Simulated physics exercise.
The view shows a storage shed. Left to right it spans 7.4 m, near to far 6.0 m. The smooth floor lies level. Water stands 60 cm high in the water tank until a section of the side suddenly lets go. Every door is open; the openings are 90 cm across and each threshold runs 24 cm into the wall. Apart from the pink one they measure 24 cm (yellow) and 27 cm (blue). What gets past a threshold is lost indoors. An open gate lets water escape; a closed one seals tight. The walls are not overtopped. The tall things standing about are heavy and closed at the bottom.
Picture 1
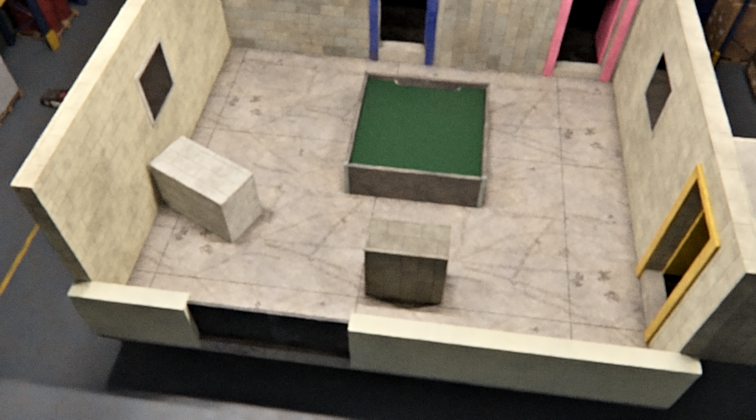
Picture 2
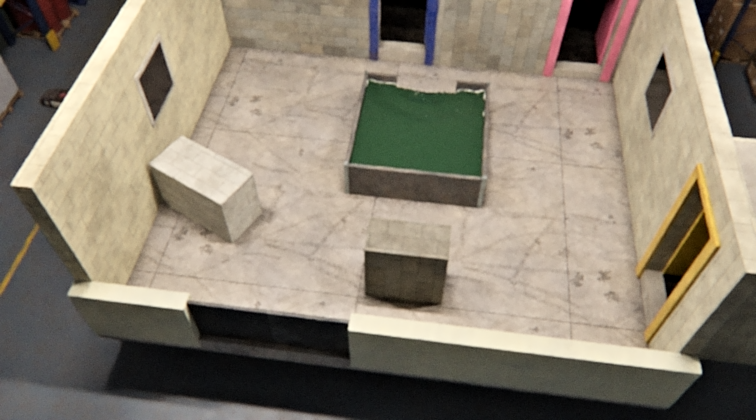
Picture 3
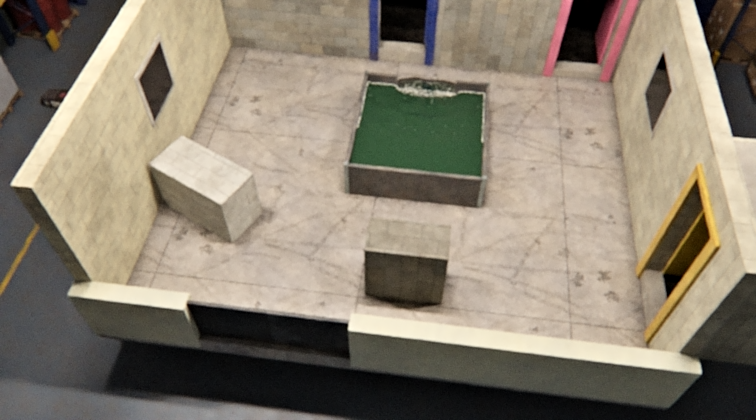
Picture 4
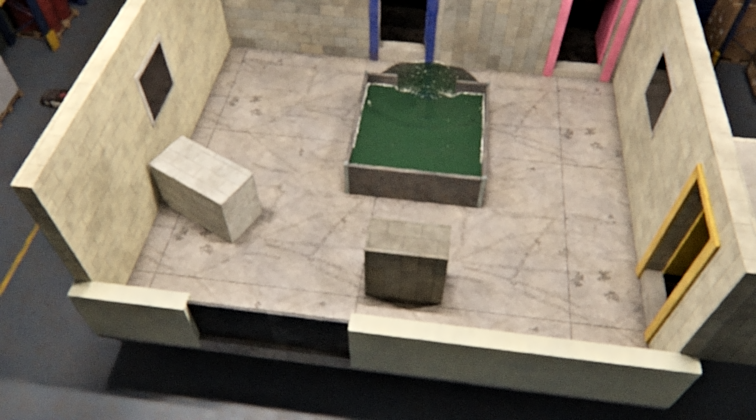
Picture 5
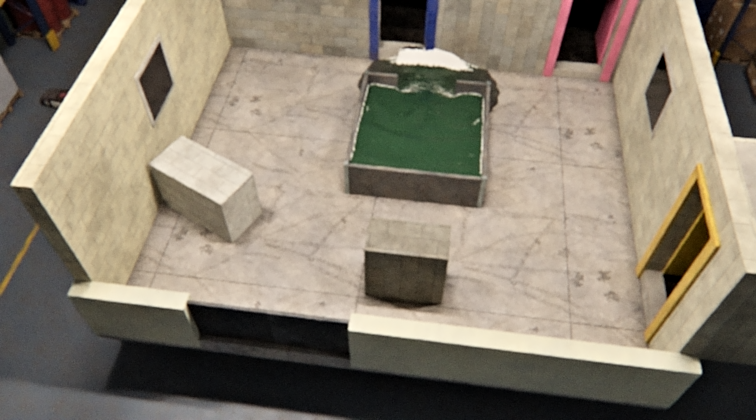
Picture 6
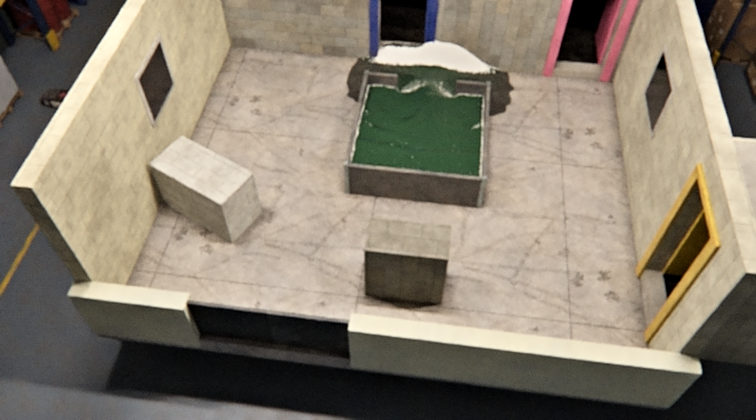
In this clip, a rectangular tank of green water sits still in a walled room with blue, pink and yellow doorways, then water pours out through a gap on its far side and spreads across the floor behind it.
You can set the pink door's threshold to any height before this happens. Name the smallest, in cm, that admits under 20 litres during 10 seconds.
Some 10.5 cm above the ground.
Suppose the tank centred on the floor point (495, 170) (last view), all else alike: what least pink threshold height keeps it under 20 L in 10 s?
About 18 cm.
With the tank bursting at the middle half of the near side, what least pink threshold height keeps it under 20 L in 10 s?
About 6.0 cm.
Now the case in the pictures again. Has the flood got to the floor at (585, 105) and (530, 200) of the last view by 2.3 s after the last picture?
In turn: Flooded, still dry.
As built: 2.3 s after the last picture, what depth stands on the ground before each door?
In cm: Yellow 0, blue 24, pink 6.
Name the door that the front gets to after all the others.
It is the yellow one.
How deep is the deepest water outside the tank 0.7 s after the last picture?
Up to some 42 cm.
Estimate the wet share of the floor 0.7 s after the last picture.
Near 10 per cent is wet.
Then, 0.7 s after the last picture water covers 10 % of the floor, deepest (42 cm) near (431, 72); 4 cm at the pink door, 0 litres in over its 16 cm threshold.
Then, 2.3 s after the last picture water covers 40 % of the floor, deepest (28 cm) near (422, 65); 6 cm at the pink door, 0 litres in over its 16 cm threshold.
Then, 9.3 s after the last picture water covers 95 % of the floor, deepest (10 cm) near (356, 343); 6 cm at the pink door, 3 litres in over its 16 cm threshold.
At the pink door as built, the water peaked near 11 cm, 2.9 s after the last picture.
With a threshold of 9.5 cm, 25 litres would have come in within the 10 s; with 12.5 cm, 11 litres. So under 20 litres takes about 10.5 cm.
